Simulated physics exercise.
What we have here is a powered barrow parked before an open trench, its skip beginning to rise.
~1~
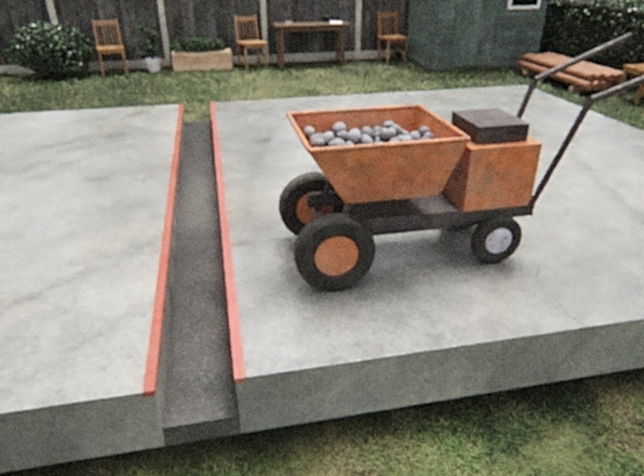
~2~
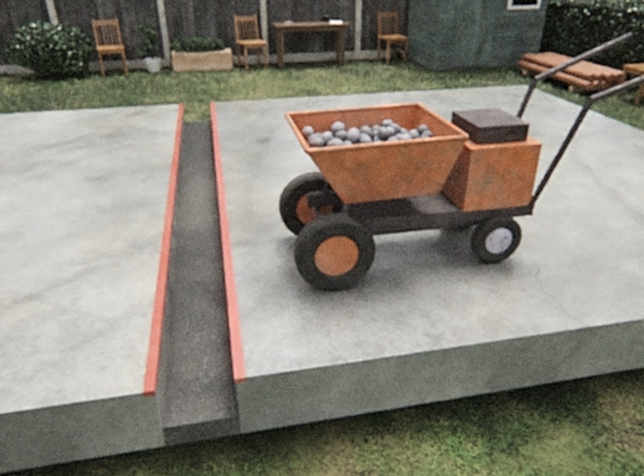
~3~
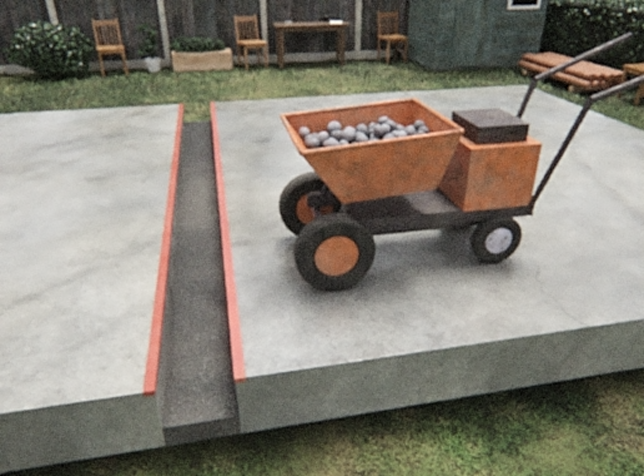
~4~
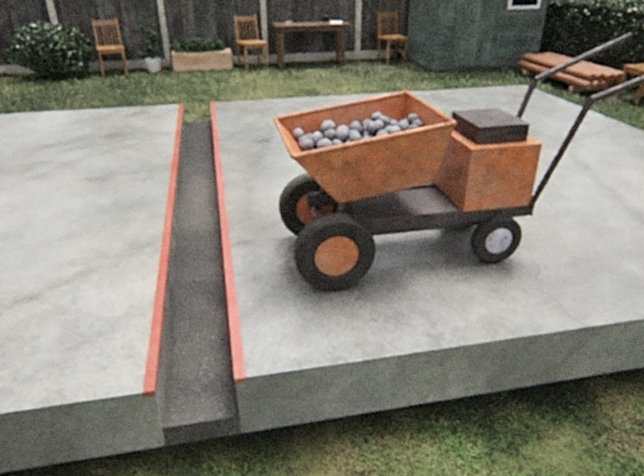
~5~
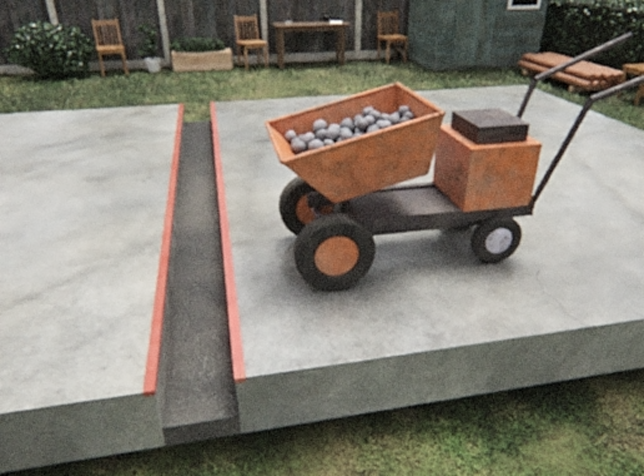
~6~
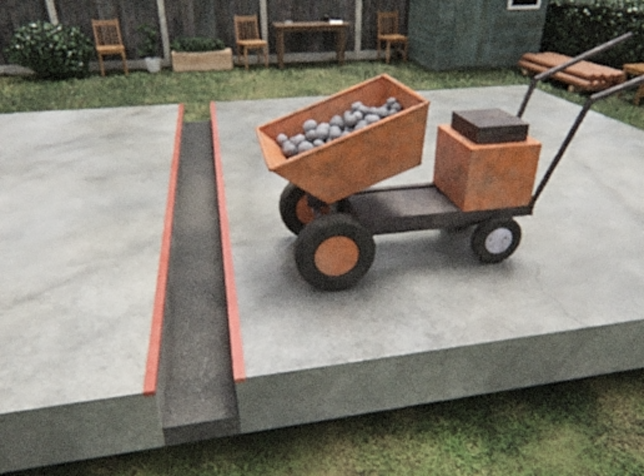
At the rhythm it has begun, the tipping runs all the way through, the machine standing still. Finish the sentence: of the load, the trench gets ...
... most of it.
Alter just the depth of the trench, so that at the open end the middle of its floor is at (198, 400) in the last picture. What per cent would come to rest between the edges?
Close to 80 per cent.
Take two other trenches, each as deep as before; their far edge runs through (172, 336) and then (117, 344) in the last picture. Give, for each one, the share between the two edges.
The first gives 70 %, the second 100 %.
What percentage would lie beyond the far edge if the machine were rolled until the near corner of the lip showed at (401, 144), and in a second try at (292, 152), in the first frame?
I'd put it at around 0 percent the first time and 30 percent the second.
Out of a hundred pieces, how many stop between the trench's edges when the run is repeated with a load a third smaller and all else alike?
Estimate: Close to 90 %.
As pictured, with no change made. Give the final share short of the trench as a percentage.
It works out to roughly 0 percent.
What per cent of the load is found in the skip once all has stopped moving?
0 per cent or so.
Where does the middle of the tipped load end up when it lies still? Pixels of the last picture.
I'd mark it at roughly (192, 294).
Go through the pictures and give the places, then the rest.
Lip of the skip at (309, 151), level; top of the load at (365, 141), round cobbles; first edge of the trench at (235, 328); far edge at (155, 339), the trench over half as wide as the skip, and about half as deep as wide, in the first frame.
Lip of the skip at (307, 152), level; top of the load at (364, 140), in the second frame.
Lip of the skip at (302, 153), tipped barely; top of the load at (389, 141), in the third frame.
Lip of the skip at (293, 157), tipped a little; top of the load at (382, 137), in the fourth frame.
Lip of the skip at (283, 162), tipped a little; top of the load at (381, 126), in the fifth frame.
Lip of the skip at (271, 170), tipped clearly; top of the load at (382, 114); first edge of the trench at (235, 328); far edge at (155, 339), in the sixth frame.
Soon after the last picture, skip tipped steeply; all in the skip.
A little later, skip tipped right over; most in the skip; a small part in or heaped over the trench; a stray few beyond it; a stray few falling.
Later still, skip tipped right over; about a quarter in the skip; about two thirds in or heaped over the trench; a small part beyond it.
By the end, skip tipped right over; most in or heaped over the trench; a small part beyond it.
